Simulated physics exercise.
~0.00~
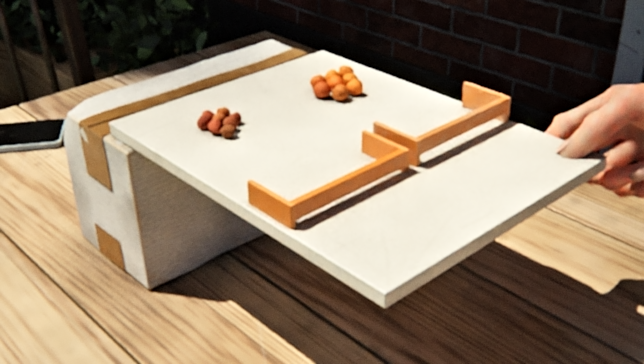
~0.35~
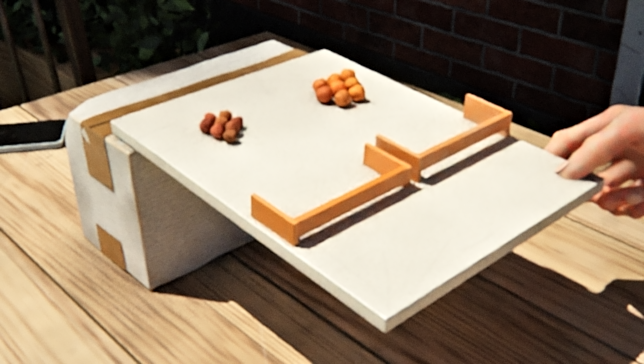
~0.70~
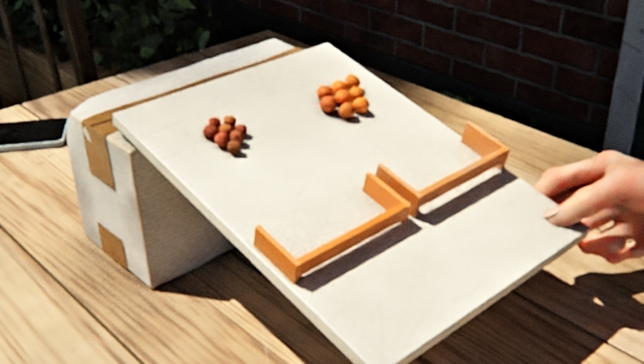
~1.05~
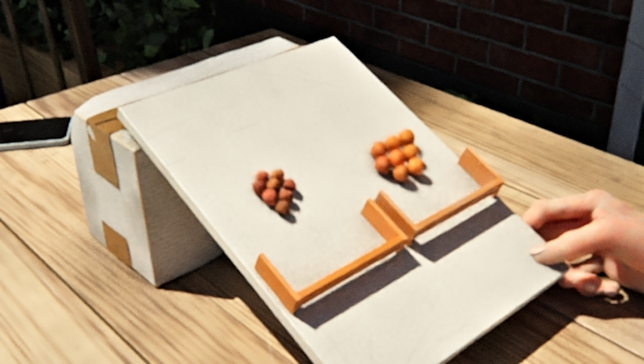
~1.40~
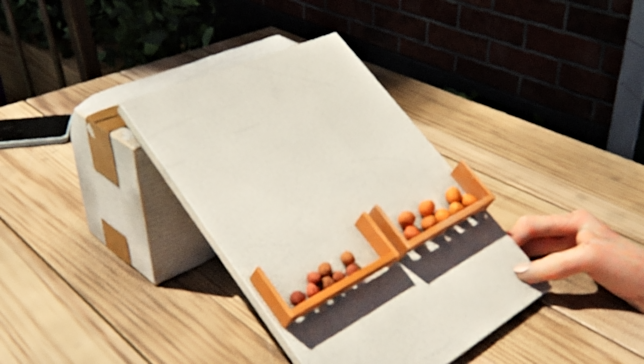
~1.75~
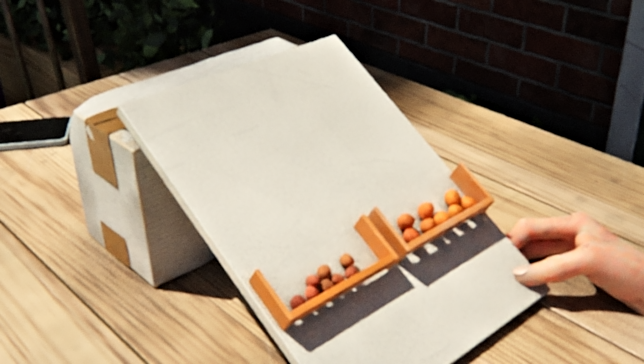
A hand lowered the free end of a white board propped on a box, tilting it steeper until two heaps of small reddish-brown and orange balls slid down, and each heap ended up resting against its own orange bar.
